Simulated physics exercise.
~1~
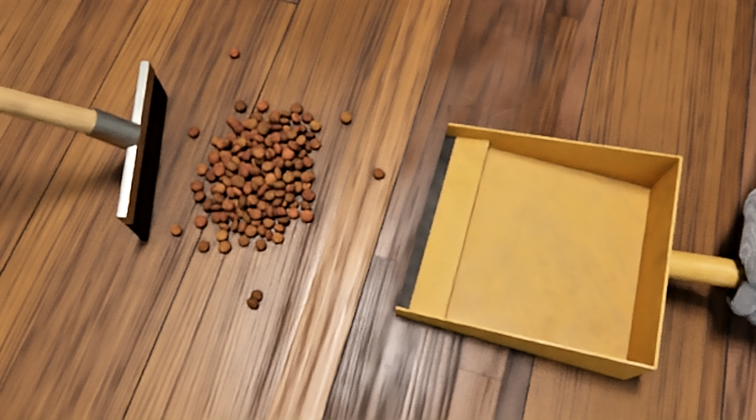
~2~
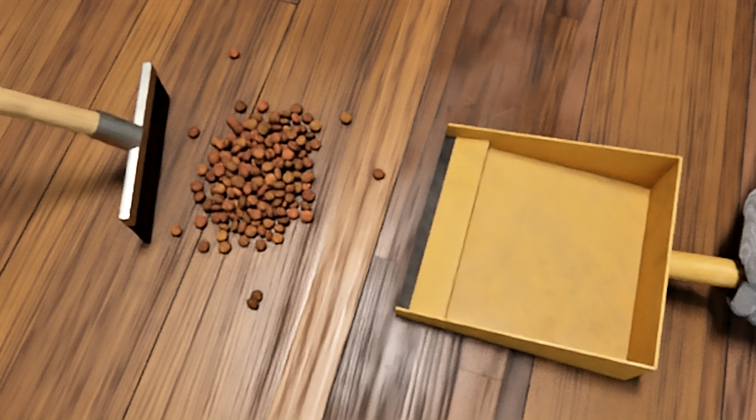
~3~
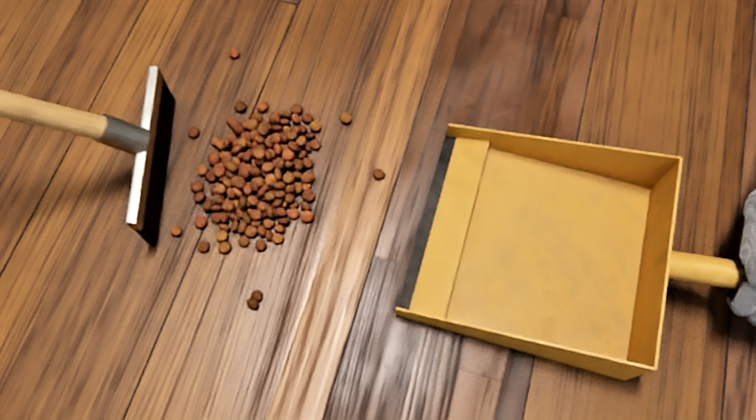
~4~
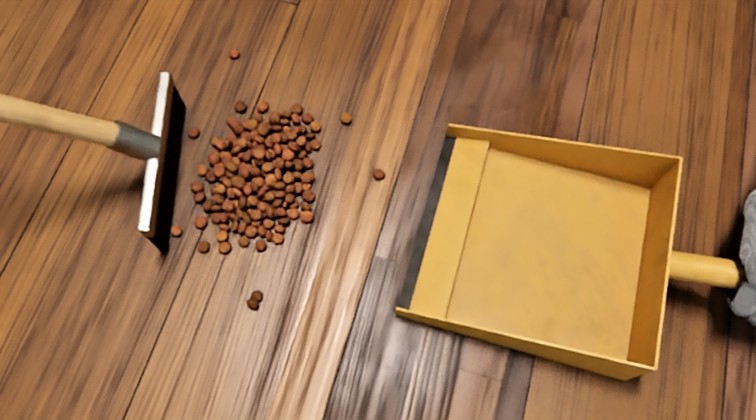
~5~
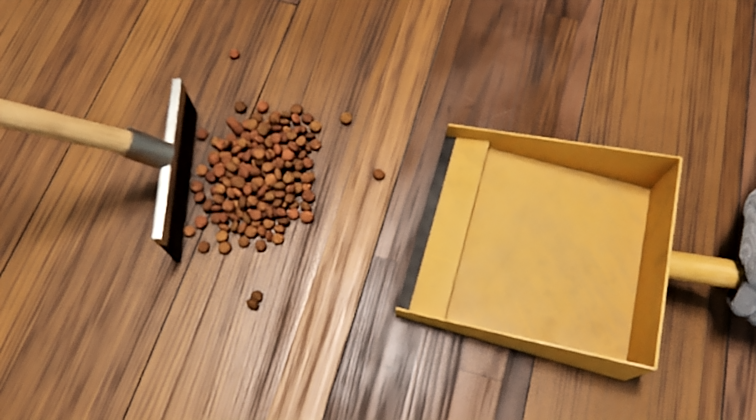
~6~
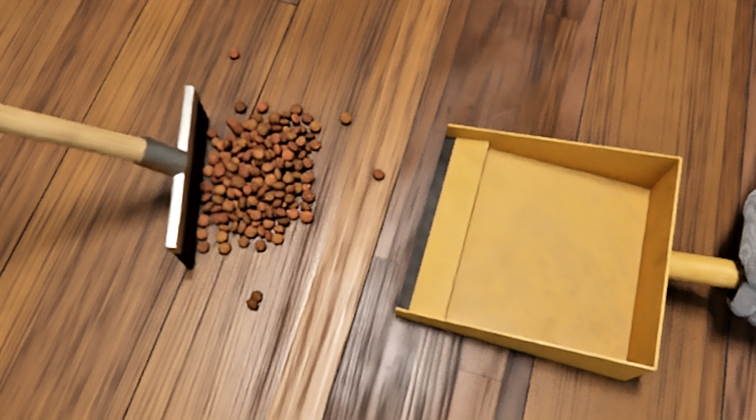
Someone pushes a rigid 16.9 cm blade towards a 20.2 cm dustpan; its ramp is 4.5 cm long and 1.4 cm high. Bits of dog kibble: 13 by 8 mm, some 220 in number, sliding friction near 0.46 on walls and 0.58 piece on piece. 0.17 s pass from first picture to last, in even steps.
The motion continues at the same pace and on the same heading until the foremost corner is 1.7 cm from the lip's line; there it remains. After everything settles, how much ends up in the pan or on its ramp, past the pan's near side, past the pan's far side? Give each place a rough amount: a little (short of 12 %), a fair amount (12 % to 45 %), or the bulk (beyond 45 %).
Pan: A little; near side: A little; far side: A little.
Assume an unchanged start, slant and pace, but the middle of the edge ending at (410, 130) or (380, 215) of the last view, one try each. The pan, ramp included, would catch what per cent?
About 15 and 15 per cent.
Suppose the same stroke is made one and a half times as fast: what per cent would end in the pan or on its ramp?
Then near 5 in a hundred.
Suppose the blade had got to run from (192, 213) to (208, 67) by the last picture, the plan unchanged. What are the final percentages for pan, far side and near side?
That ends as pan 20, far 30, and near 0.
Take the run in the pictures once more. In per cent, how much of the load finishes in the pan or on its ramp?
Roughly 10 %.
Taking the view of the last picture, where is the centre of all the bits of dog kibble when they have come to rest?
Once everything settles, the centre is around (387, 207).
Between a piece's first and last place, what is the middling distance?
Somewhere around 14 centimetres.
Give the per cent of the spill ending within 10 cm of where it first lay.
I'd say about 35 per cent.
Then, 0.22 s after the last picture, middle of the blade 13 cm from the lip; 0 % over the lip, far side 0 %, near side 0 %.
Then, 0.36 s after the last picture, middle of the blade 7 cm from the lip; 0 % over the lip, far side 0 %, near side 5 %.
Then, 0.63 s after the last picture, middle of the blade 4 cm from the lip; 10 % over the lip, far side 0 %, near side 5 %.
In the end, pan 10 %, near side 5 %, far side 0 %, in front of the lip or behind the blade 85 %.
